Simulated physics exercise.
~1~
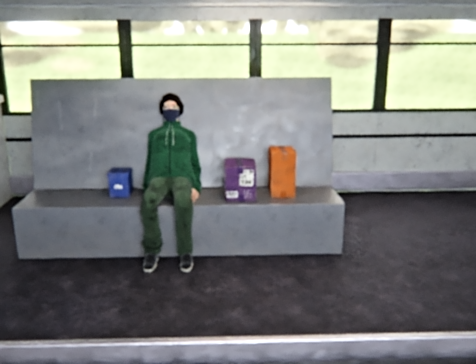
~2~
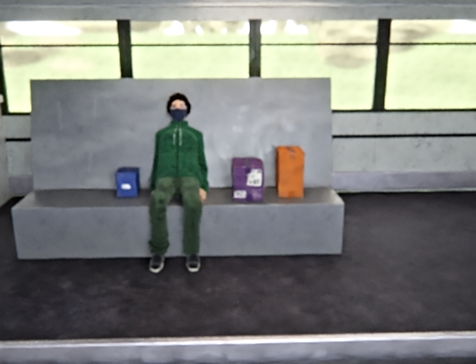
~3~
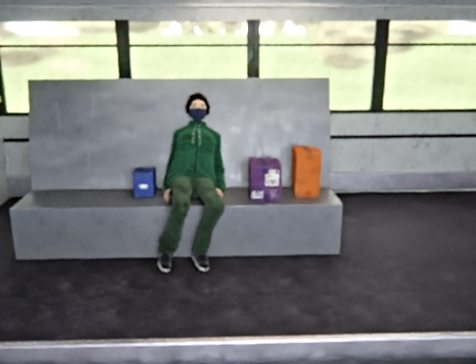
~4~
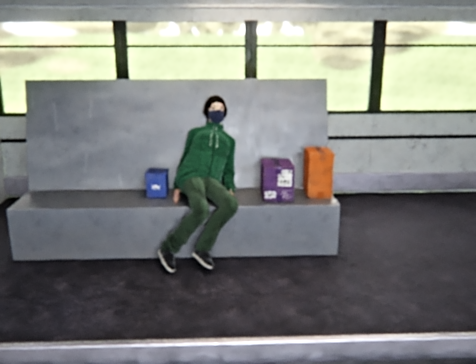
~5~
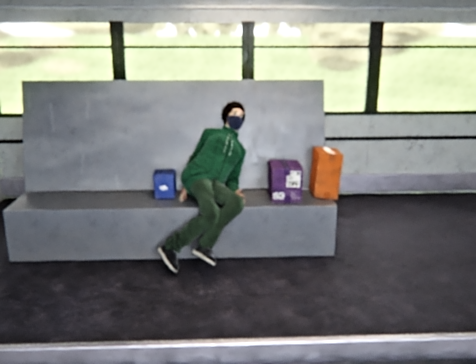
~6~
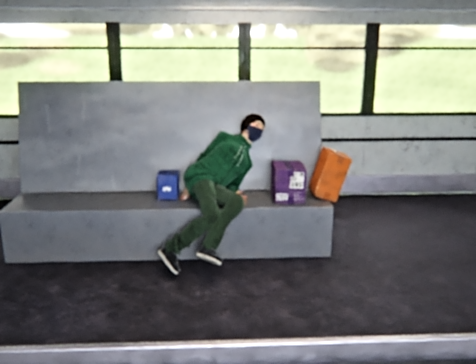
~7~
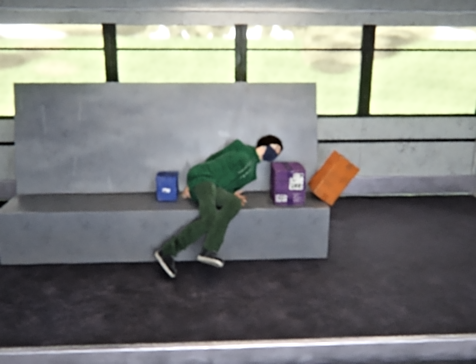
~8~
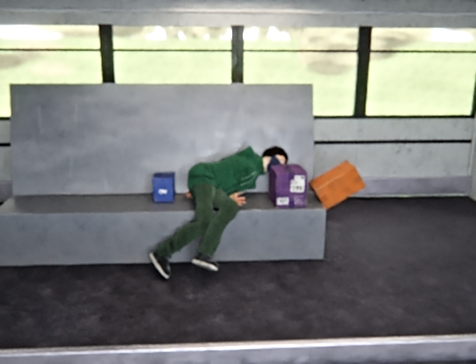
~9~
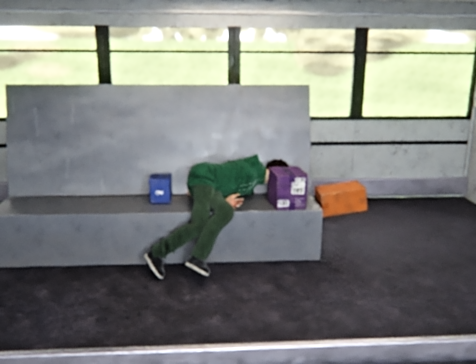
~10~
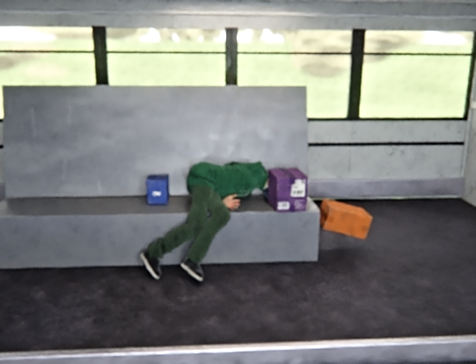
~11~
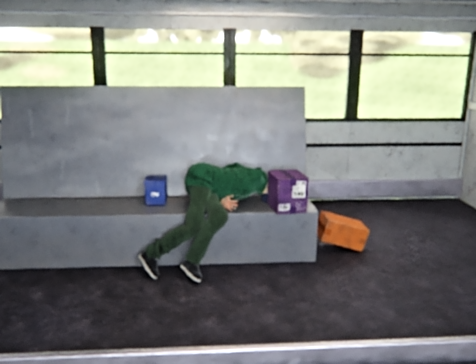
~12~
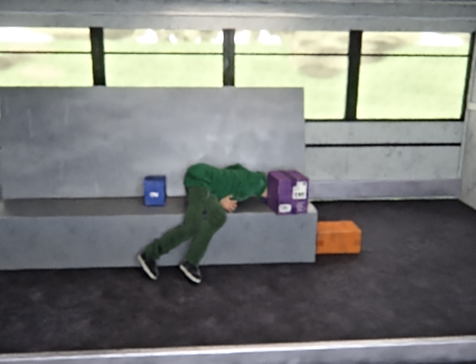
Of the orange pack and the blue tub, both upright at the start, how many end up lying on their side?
One of them does. The orange pack ends on its side on the floor, while the blue tub stays upright on the bench.
